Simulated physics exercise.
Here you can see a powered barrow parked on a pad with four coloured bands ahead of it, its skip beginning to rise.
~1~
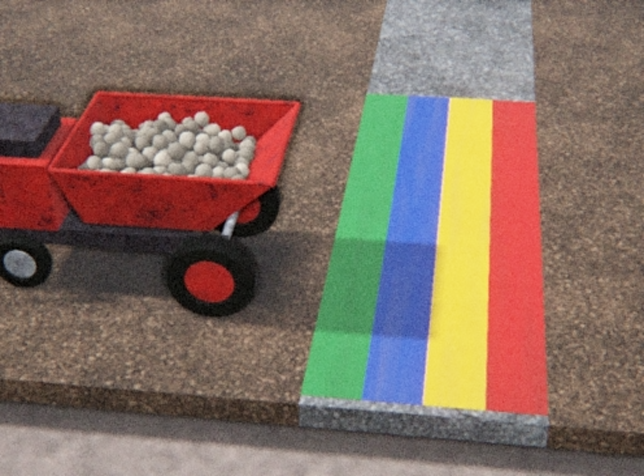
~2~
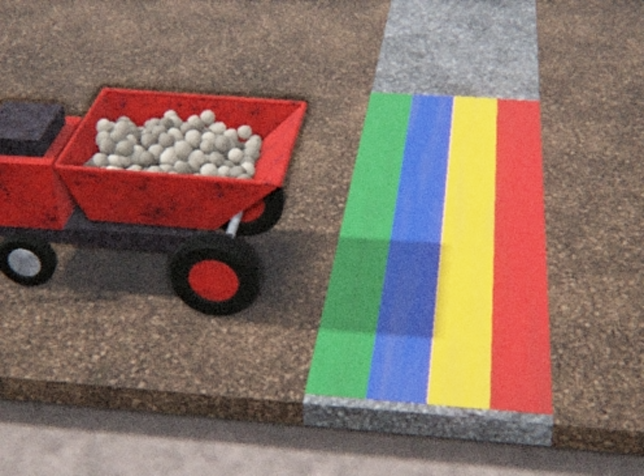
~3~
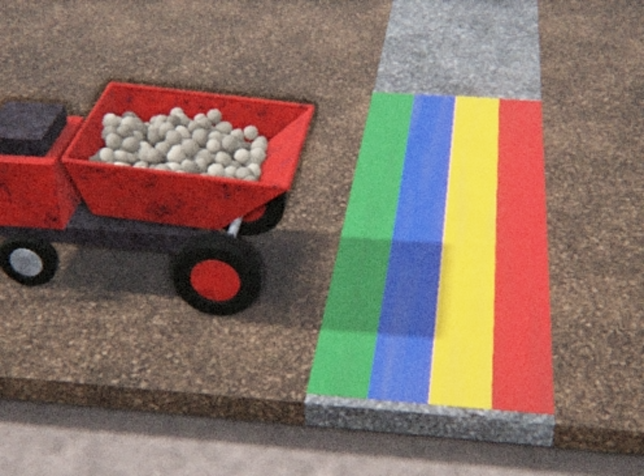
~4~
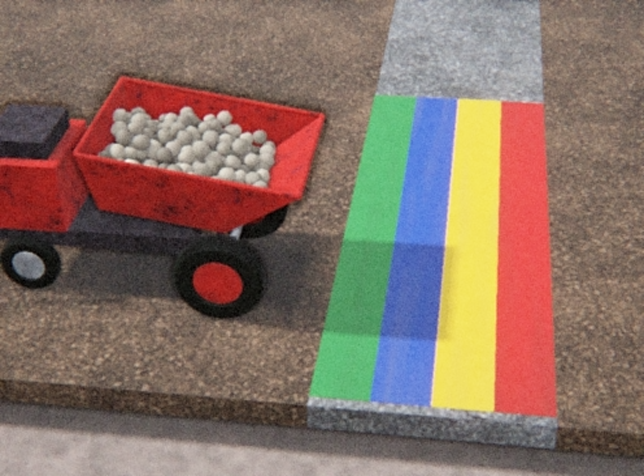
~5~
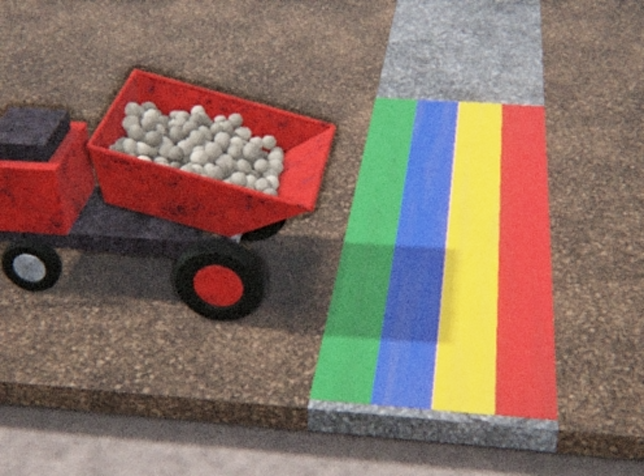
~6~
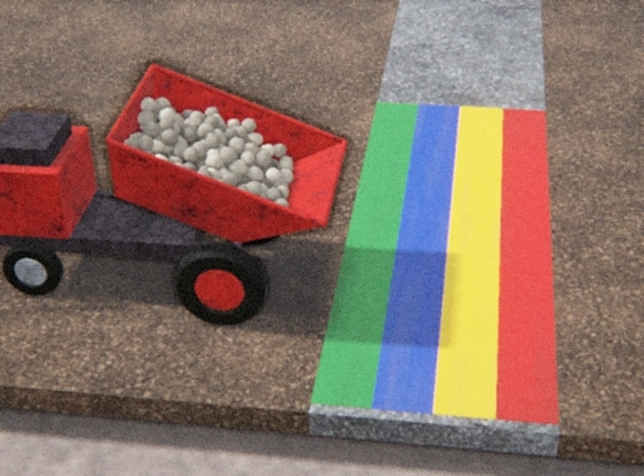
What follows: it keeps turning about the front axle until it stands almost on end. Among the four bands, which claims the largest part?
The blue one claims the largest part.
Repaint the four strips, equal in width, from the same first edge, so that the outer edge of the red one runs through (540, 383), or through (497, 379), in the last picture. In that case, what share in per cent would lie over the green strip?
I'd say some 10 % for the first and some 10 % for the second.
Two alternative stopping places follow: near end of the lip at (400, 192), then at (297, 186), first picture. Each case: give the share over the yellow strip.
10 % and 20 %.
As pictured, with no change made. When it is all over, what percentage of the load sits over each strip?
Green strip around 10, blue strip around 35, yellow strip around 20, red strip around 10.
Soon, skip tipped steeply; all in the skip.
A while on, skip tipped right over; about two thirds in the skip; a small part over the green strip; about a quarter over the blue strip; a stray few over the yellow strip.
Towards the end, skip tipped right over; about a quarter in the skip; a small part over the green strip; about a third over the blue strip; about a quarter over the yellow strip; a small part over the red strip; a stray few off the paint.
Finally, skip tipped right over; about a quarter in the skip; a small part over the green strip; about a third over the blue strip; about a quarter over the yellow strip; a small part over the red strip; a small part off the paint.
